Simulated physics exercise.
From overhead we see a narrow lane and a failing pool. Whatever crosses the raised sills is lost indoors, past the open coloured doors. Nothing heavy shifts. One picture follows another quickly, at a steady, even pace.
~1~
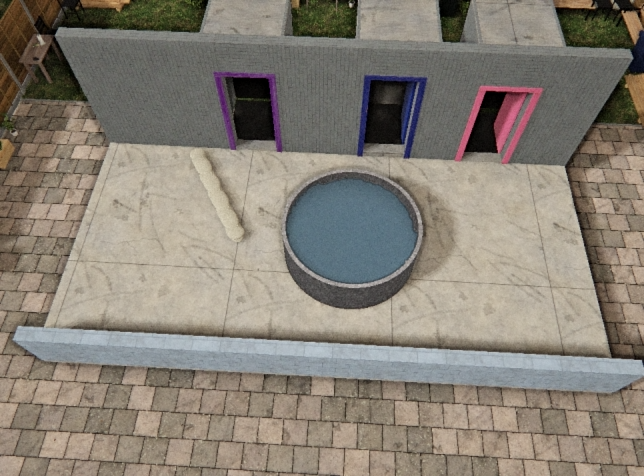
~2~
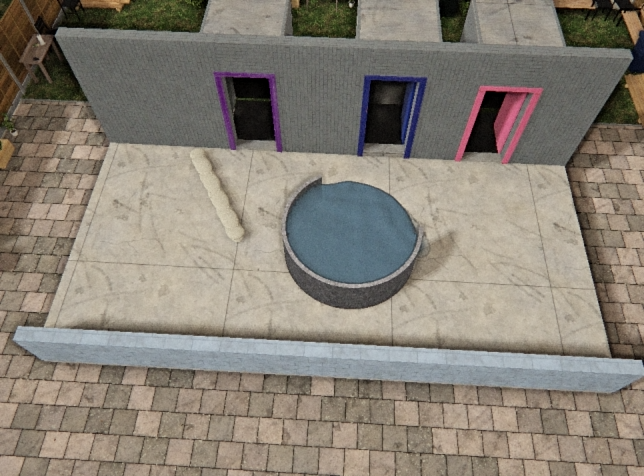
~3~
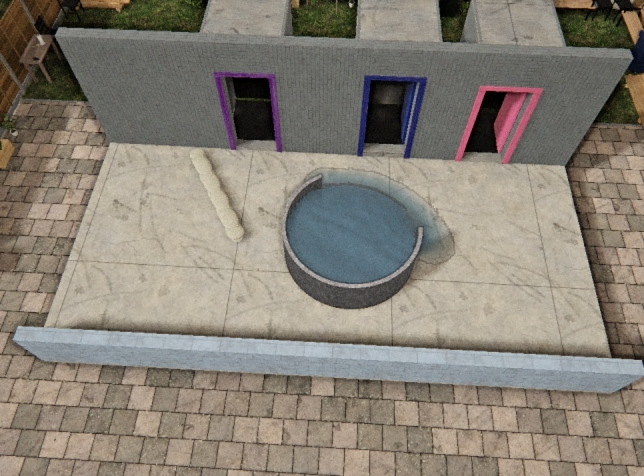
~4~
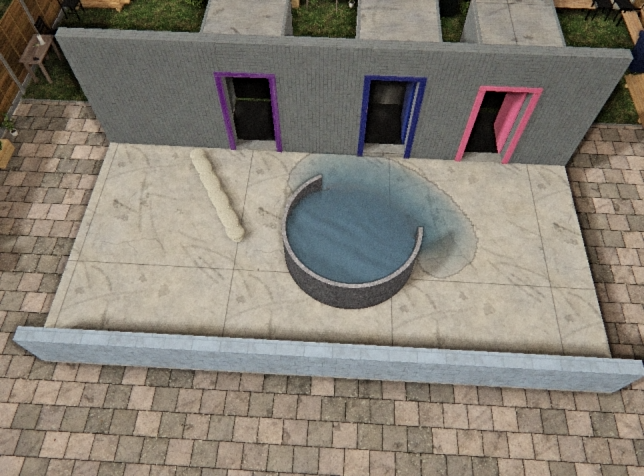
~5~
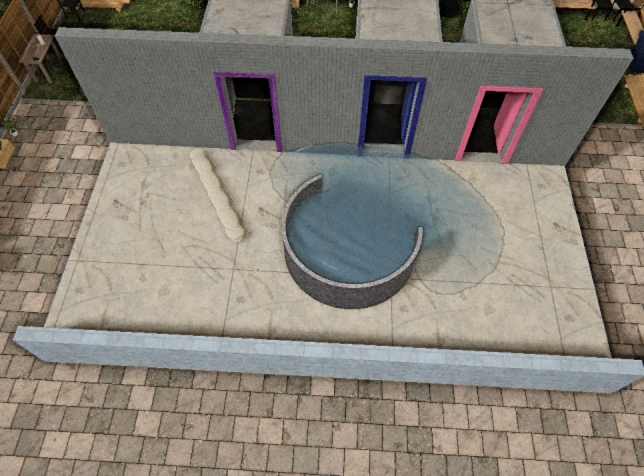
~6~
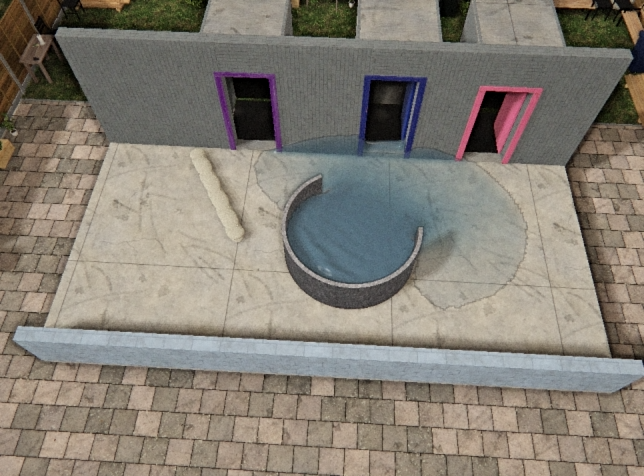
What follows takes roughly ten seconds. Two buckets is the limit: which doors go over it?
Outcome: The pink door breaks the limit, the purple door breaks the limit, the blue door breaks the limit.
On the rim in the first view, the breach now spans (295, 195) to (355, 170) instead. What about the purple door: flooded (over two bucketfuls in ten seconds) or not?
Well, the purple door simply overshoots.
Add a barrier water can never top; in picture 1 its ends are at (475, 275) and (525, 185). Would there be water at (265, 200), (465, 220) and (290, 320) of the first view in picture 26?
Taking them in order, I'd say soaked, soaked and parched.
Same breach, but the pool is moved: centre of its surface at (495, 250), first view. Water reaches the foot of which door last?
In my view it is the purple door.
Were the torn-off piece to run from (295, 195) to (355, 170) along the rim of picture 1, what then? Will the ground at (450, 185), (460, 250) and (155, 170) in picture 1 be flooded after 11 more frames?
The three spots, in order, are inundated, spared and inundated.
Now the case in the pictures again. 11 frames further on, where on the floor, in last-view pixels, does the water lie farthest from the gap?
My pick would be pixel (120, 146).
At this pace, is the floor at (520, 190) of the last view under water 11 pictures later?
Lab note - point status: Swamped.
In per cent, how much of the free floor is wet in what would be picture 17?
About 35 in a hundred.
A moment on, water covers 35 % of the floor; the pink door over two buckets in, the purple door under two buckets in, the blue door far over two buckets in.
Next, water covers 35 % of the floor; the pink door far over two buckets in, the purple door under two buckets in, the blue door far over two buckets in.
Then, water covers 40 % of the floor; the pink door far over two buckets in, the purple door under two buckets in, the blue door far over two buckets in.
Later, water covers 55 % of the floor; the pink door far over two buckets in, the purple door over two buckets in, the blue door far over two buckets in.
In the end, water covers 65 % of the floor; the pink door far over two buckets in, the purple door over two buckets in, the blue door far over two buckets in.
